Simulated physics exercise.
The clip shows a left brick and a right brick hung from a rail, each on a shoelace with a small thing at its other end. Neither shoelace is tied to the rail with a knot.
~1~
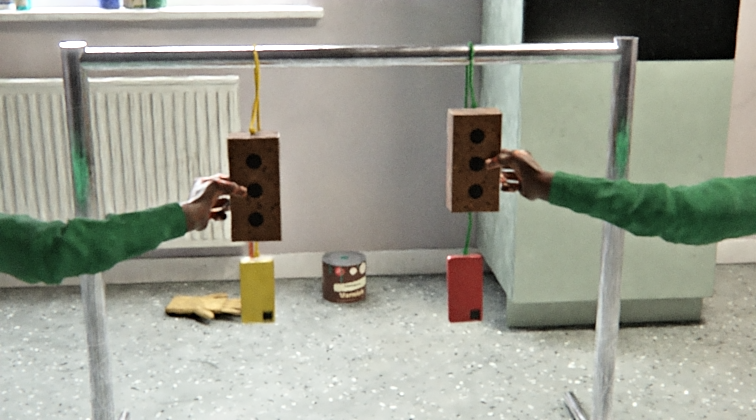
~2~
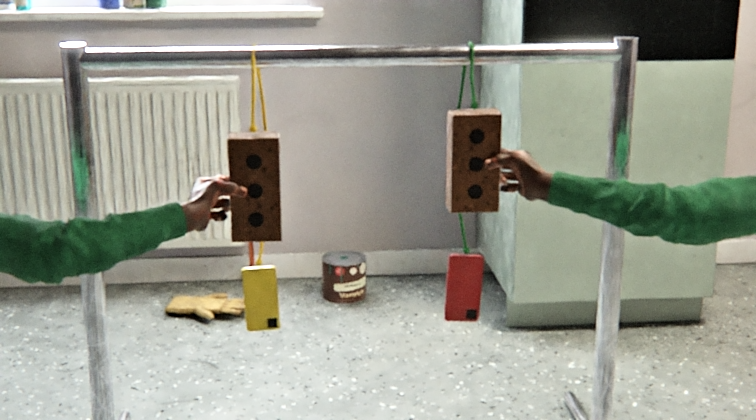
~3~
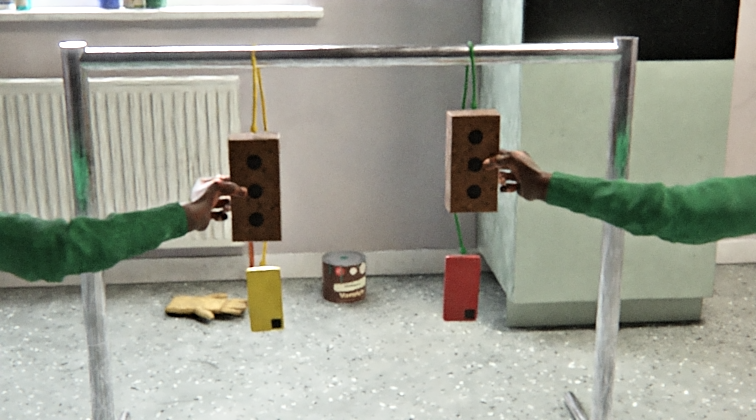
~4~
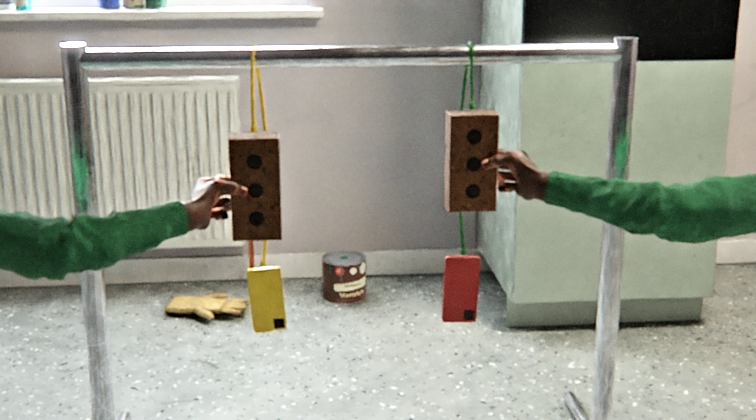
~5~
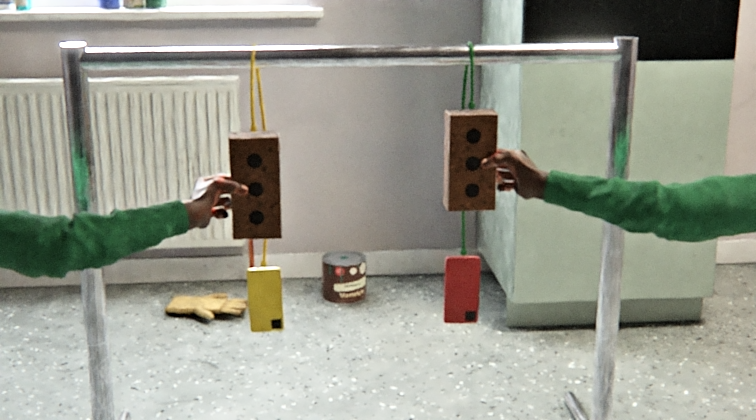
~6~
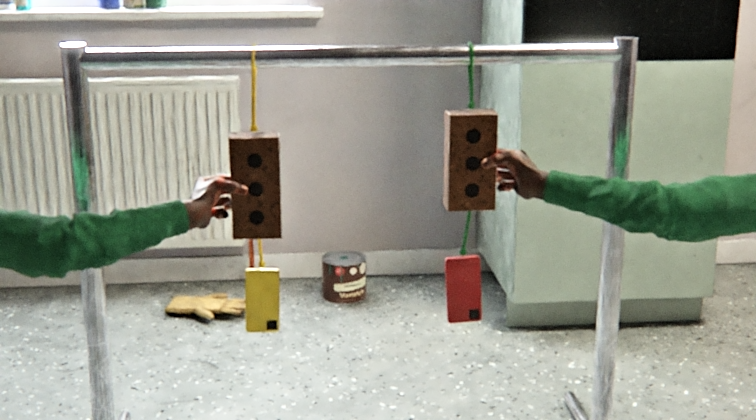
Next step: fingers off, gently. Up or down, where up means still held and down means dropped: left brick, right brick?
Left brick: Down; right brick: Down.
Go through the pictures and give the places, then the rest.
Left brick (255, 187); right brick (474, 161); left phone (258, 292); right phone (465, 289), in the first picture.
Left brick (255, 187); right brick (473, 161), in the second picture.
Left brick (256, 187); right brick (472, 161), in the third picture.
Left brick (256, 186); right brick (471, 161), in the fourth picture.
Left brick (256, 186); right brick (470, 160), in the fifth picture.
Left brick (256, 185); right brick (470, 160); left shoelace only laid over the rail; right shoelace only laid over the rail, in the sixth picture.
Then, 0.36 s past the final frame, left brick dropping near (261, 300); right brick dropping near (467, 263).
Then, 0.66 s past the final frame, left brick on the floor; right brick on the floor.
When it is over, left brick on the floor; right brick on the floor. The left brick runs down to the floor and the right brick drops.
